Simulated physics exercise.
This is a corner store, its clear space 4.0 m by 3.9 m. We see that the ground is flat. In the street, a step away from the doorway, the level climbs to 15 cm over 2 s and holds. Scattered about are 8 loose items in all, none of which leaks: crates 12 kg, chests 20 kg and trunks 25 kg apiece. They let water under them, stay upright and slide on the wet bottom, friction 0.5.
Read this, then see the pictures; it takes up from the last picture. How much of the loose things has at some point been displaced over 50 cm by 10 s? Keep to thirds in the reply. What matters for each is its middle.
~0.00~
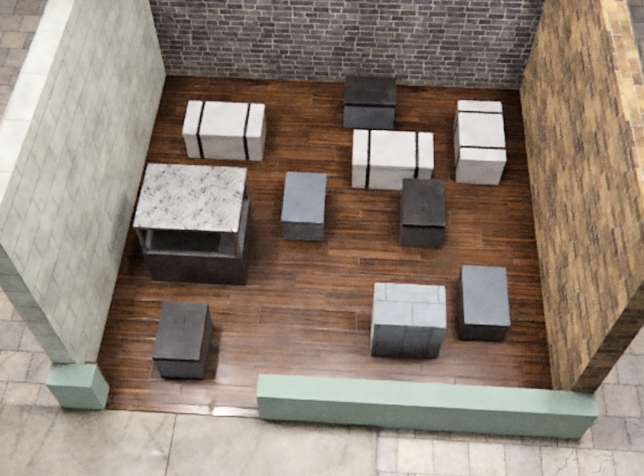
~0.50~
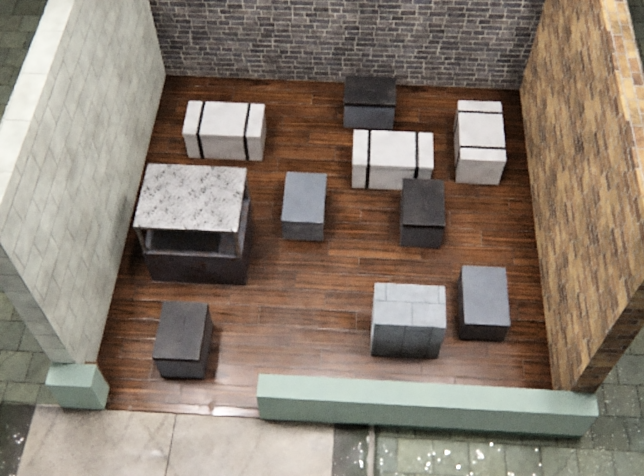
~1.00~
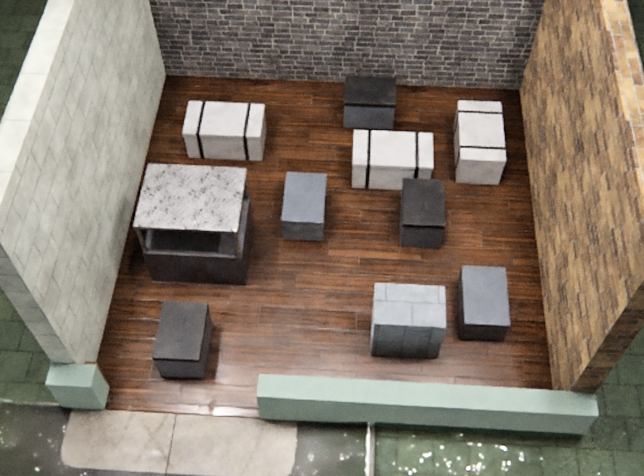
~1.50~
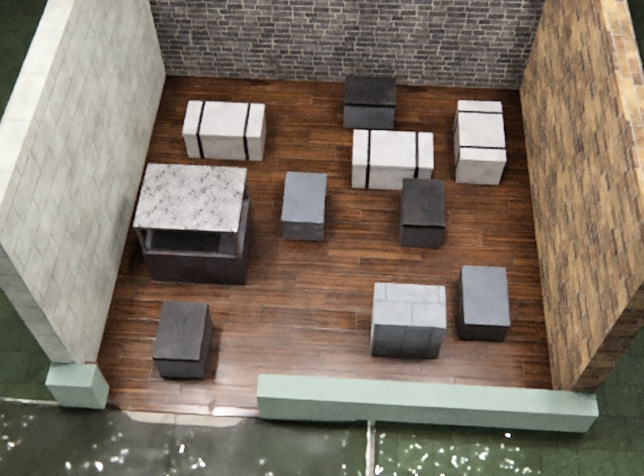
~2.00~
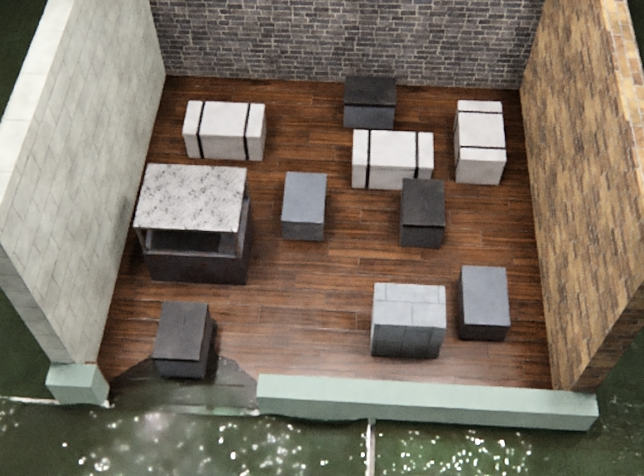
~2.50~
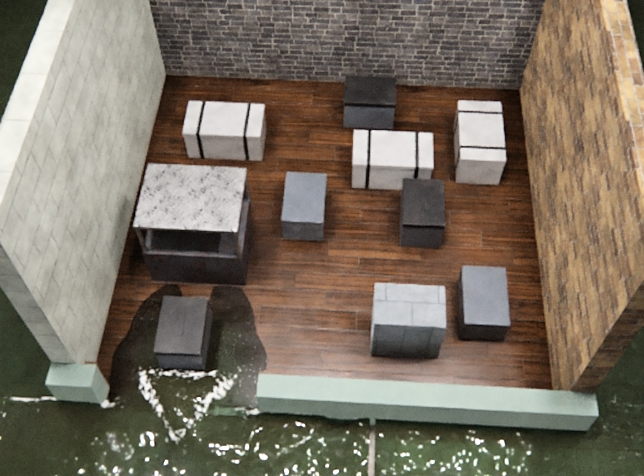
My answer: Less than a third.
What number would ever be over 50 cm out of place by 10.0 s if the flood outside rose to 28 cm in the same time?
Count: 7.
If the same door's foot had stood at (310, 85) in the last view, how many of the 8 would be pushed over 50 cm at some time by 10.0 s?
Count: 2.
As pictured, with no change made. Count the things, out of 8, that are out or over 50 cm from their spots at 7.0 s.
At that moment it comes to 0.
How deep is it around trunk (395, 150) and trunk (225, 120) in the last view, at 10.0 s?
Some 4 cm at the first, some 5 cm at the second.
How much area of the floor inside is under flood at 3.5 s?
Some 3.5 m2 of it.
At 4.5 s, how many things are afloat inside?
By my count, 0.
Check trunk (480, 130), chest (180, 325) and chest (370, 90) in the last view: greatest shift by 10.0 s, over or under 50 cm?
Result, in turn: Stayed within / exceeded / stayed within.
After 3.5 s 0 of 8 are over 50 cm from their spots; 0 afloat.
After 4.5 s 0 of 8 are over 50 cm from their spots; 0 afloat.
After 7.0 s 0 of 8 are over 50 cm from their spots; 1 afloat.
After 10.0 s 2 of 8 are over 50 cm from their spots, and 2 have been at some point; 1 afloat.
